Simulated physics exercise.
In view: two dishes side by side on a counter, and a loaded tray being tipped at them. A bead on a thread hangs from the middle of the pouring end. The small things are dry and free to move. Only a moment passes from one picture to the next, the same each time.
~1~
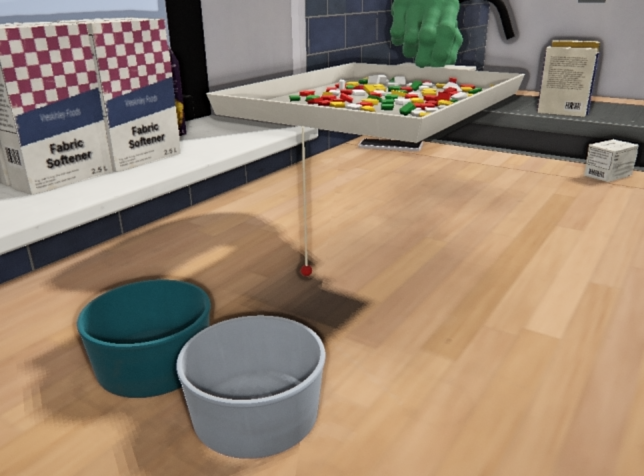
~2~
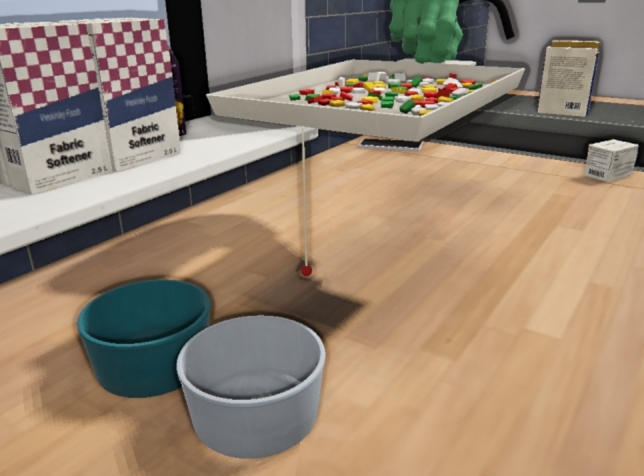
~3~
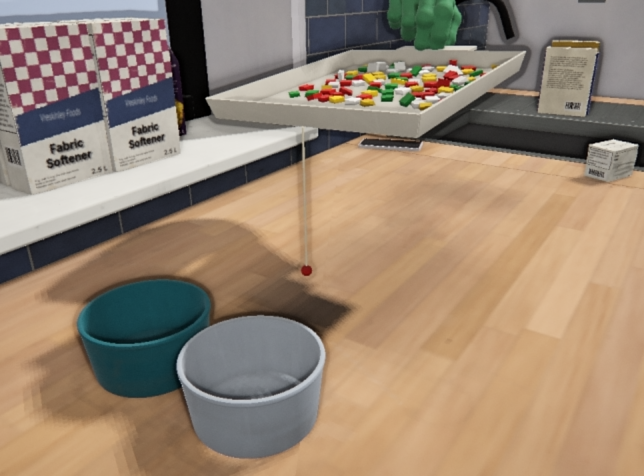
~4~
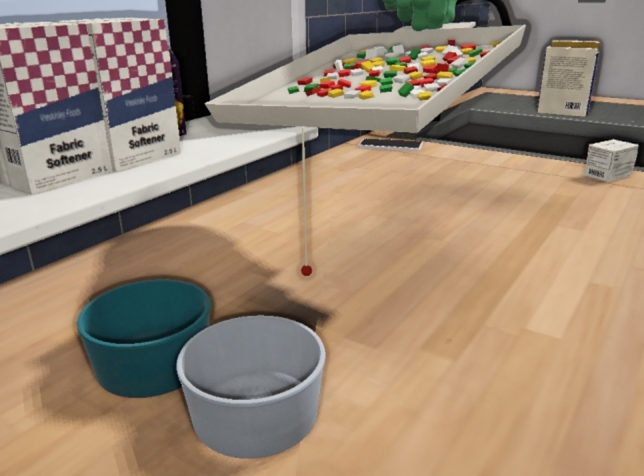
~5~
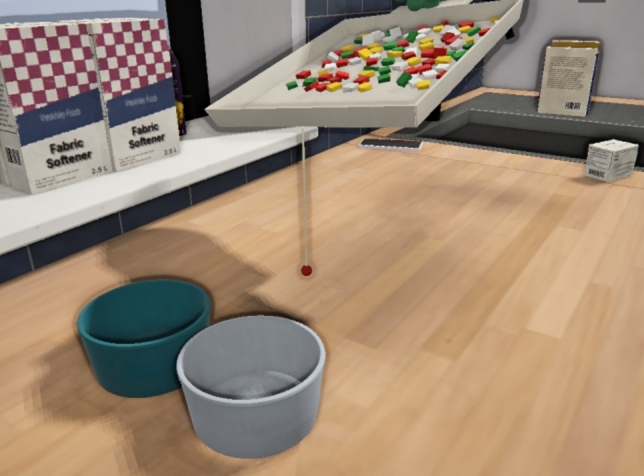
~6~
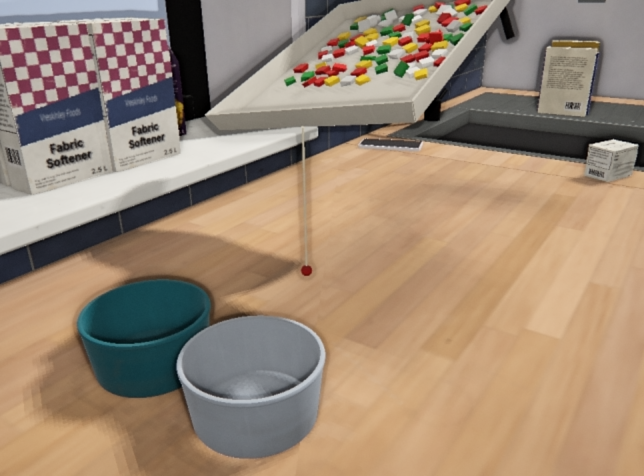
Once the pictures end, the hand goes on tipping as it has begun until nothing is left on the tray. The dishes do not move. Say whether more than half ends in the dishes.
In the dishes lies only the smaller part of it.
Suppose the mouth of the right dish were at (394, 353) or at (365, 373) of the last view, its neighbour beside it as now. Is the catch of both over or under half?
In turn: Not half; below a half.
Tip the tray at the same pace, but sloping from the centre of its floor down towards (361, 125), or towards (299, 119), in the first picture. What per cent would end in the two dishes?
In turn 0 and 20 in a hundred.
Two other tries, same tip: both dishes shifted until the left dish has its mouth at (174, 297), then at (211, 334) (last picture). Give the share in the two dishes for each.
About 20 and 0 per cent.
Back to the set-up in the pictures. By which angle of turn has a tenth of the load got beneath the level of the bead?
At about 85°.
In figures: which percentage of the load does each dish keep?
Left dish: 10 %, right dish: 0 %.
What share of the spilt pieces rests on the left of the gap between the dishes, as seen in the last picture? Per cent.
Close to 20 per cent.
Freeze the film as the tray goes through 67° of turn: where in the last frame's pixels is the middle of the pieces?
At about (259, 105).
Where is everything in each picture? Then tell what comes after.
The first picture shows corners of the pouring end near (214, 93) and (418, 116), level; middle of the load near (399, 94), mosaic tiles; left dish near (97, 362); right dish near (205, 419); bead on its thread near (307, 271).
The second picture shows corners of the pouring end near (214, 94) and (418, 115), level; middle of the load near (399, 91).
The third picture shows corners of the pouring end near (213, 97) and (417, 112), tipped barely, lowest at the left corner; middle of the load near (399, 82).
The fourth picture shows corners of the pouring end near (212, 102) and (415, 107), tipped a little, lowest at the left corner; middle of the load near (398, 68).
The fifth picture shows corners of the pouring end near (212, 107) and (412, 103), tipped clearly, lowest at the left corner; middle of the load near (396, 54).
The sixth picture shows corners of the pouring end near (212, 112) and (409, 98), tipped clearly, lowest at the left corner; middle of the load near (392, 42); left dish near (97, 362); right dish near (205, 419).
Shortly afterwards, tray tipped steeply; all but a few on the tray; a little in the air.
Next, tray tipped past a quarter turn; a little on the tray; a little in the left dish; near two thirds outside both; near a quarter in the air.
Some moments later, tray tipped past a quarter turn; a little in the left dish; all but a few outside both.
In the end, tray tipped past a quarter turn; none at all in the right dish; a little in the left dish; all but a few outside both.
